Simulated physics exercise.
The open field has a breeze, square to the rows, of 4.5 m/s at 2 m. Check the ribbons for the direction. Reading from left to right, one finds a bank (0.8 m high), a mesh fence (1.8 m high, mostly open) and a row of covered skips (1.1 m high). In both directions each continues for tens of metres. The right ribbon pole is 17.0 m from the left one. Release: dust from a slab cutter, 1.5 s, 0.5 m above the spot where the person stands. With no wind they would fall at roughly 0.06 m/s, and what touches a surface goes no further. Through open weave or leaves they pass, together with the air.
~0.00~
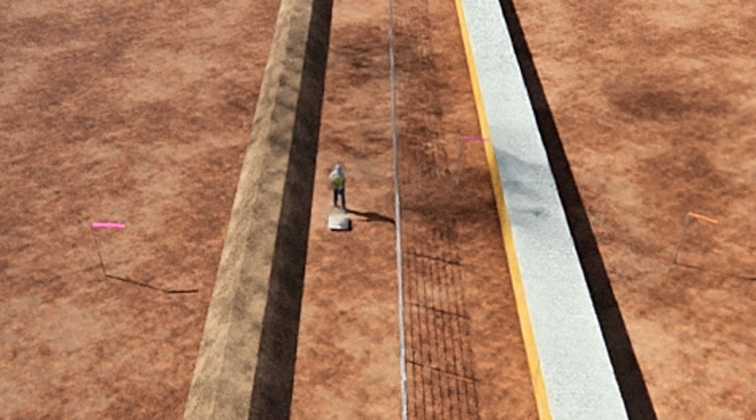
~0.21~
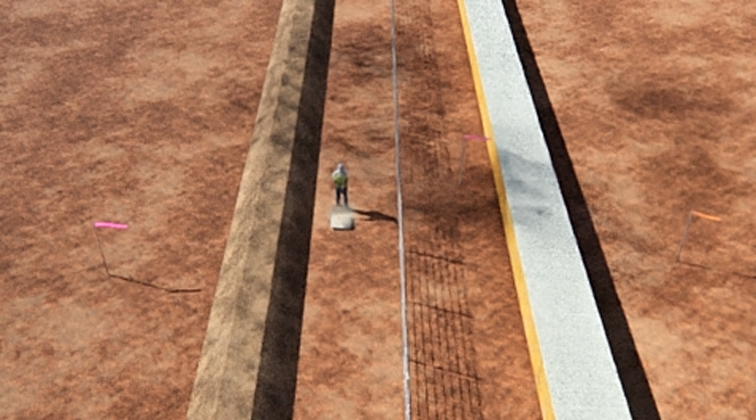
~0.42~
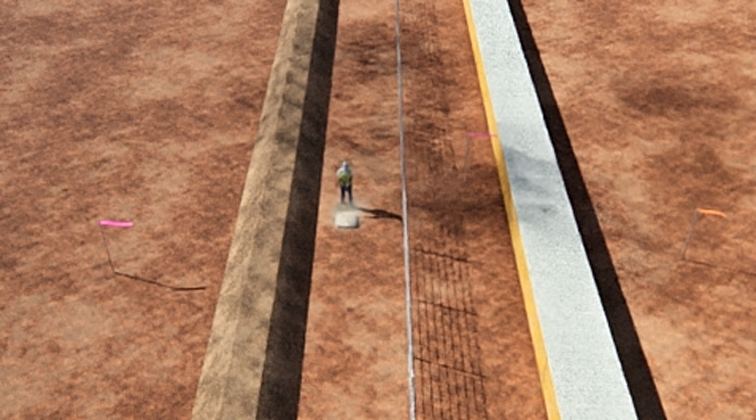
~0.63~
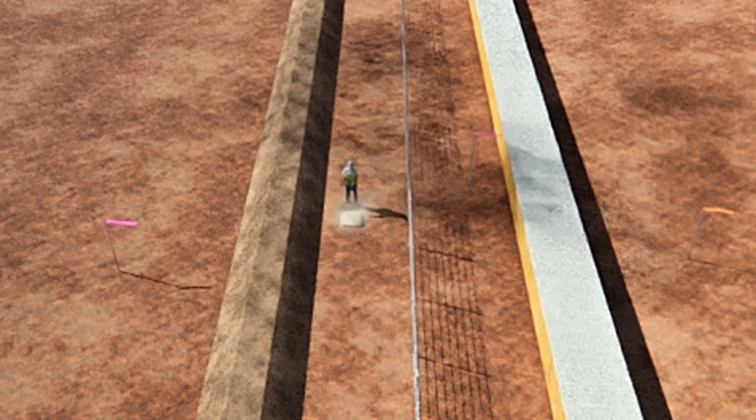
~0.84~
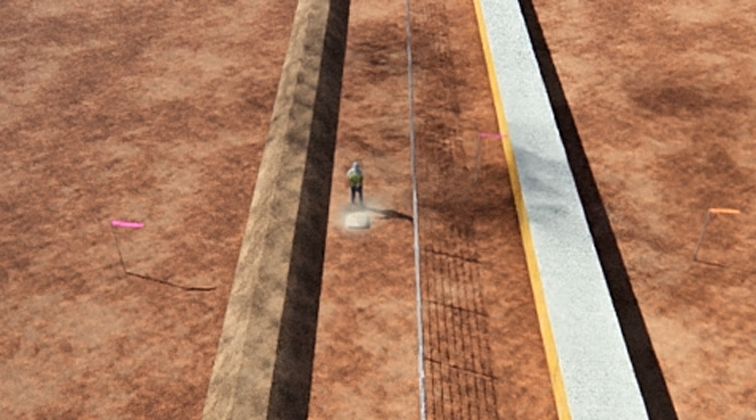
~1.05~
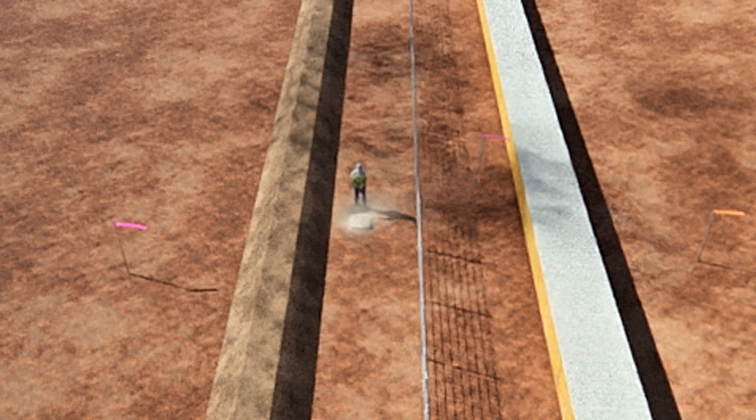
A person in a bright vest stood by a pale block between a long earth bank and a mesh fence, while a small puff of dust spread rightward and pink and orange ribbons blew right.
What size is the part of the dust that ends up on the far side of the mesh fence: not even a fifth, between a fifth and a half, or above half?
Above half.
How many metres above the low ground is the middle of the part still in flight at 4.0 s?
The middle is at about 0.6 m above the low ground.
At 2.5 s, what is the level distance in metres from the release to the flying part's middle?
Roughly 0.5 m.
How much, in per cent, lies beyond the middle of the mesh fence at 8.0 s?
I'd say roughly 55 %.
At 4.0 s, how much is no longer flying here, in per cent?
It comes to around 25 %.
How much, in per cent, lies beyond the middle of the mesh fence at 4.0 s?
It comes to around 40 %.
After 2.5 s, 21 % is beyond the mesh fence; 9 % has touched down or left; the middle of what still flies is 0.5 m above the low ground, near (373, 216).
After 4.0 s, 39 % is beyond the mesh fence; 23 % has touched down or left; the middle of what still flies is 0.6 m above the low ground, near (402, 213).
After 8.0 s, 57 % is beyond the mesh fence; 45 % has touched down or left; the middle of what still flies is 1.3 m above the low ground, near (718, 194).
After 20.0 s, 63 % is beyond the mesh fence; 94 % has touched down or left.
After 45.0 s, 63 % is beyond the mesh fence; 100 % has touched down or left.
